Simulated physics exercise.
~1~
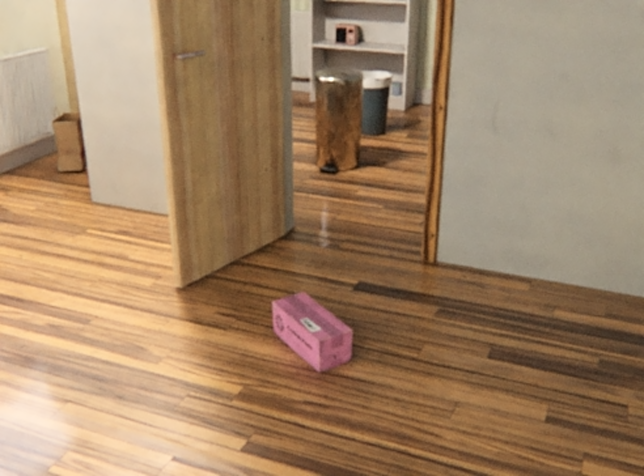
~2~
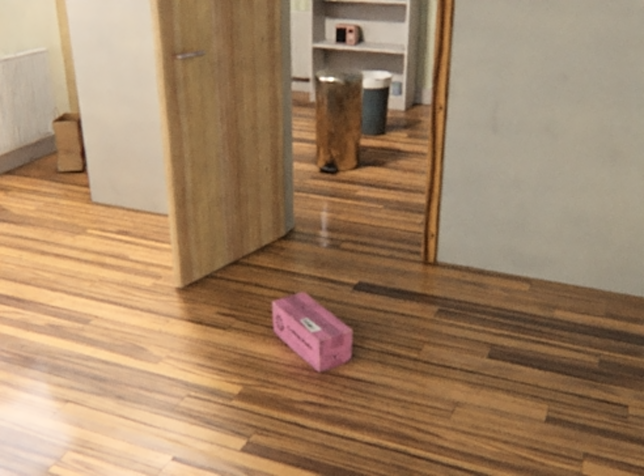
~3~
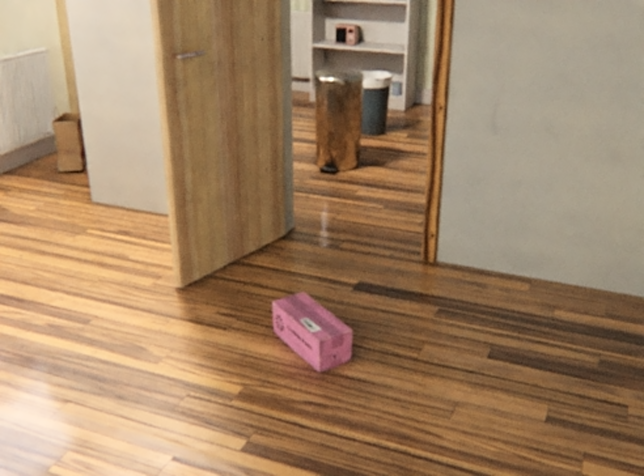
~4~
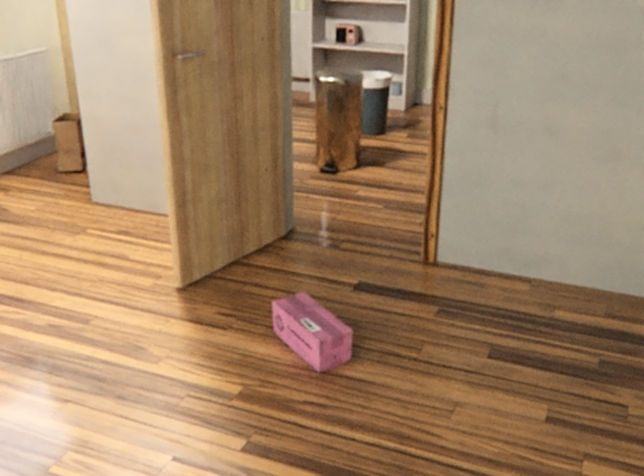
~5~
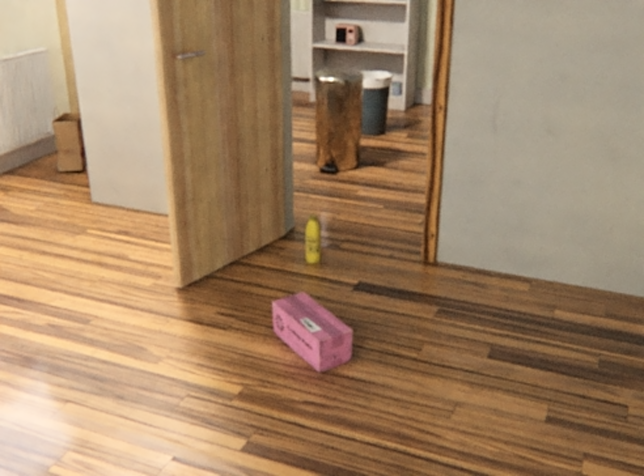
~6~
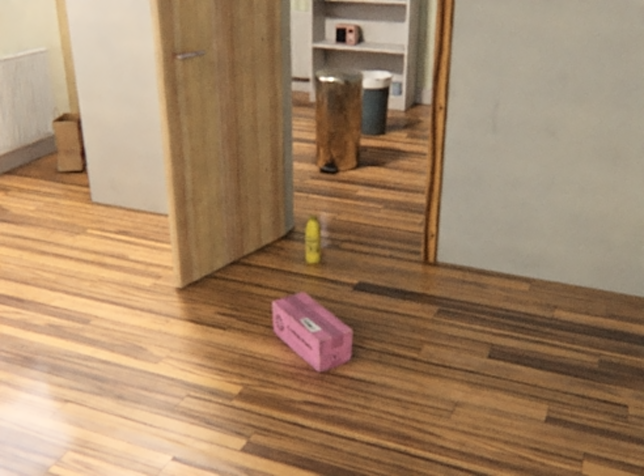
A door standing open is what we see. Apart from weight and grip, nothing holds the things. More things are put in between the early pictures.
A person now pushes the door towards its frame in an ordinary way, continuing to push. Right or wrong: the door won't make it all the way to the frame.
Wrong.
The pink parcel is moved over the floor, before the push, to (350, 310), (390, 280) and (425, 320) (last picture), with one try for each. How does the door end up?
Well, on the first try it makes it all the way, on the second it is held back, and on the third it makes it all the way.
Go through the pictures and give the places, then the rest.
Door wide open and still; pink parcel (311, 331), in the first frame.
Door wide open and still; pink parcel (311, 331), in the second frame.
Door wide open and still; pink parcel (311, 331), in the third frame.
Door wide open and still; pink parcel (311, 331), in the fourth frame.
Door wide open and still; pink parcel (311, 331), in the fifth frame.
Door wide open and still; yellow bottle (313, 239); pink parcel (311, 331), in the sixth frame.
Then, 0.70 s past the last view, door at 72°.
Then, 1.20 s past the last view, door at 30°; yellow bottle displaced about its own width near (331, 235).
Then, 1.50 s past the last view, door at 4°; yellow bottle displaced well along near (355, 226).
Then, 2.60 s past the last view, door at 0°; yellow bottle rocked 5° from its first pose near (361, 220).
Finally, door at 0°; moved from the start, yellow bottle; pink parcel still in place. Final places as the last picture's camera would see them, yellow bottle near (360, 220).
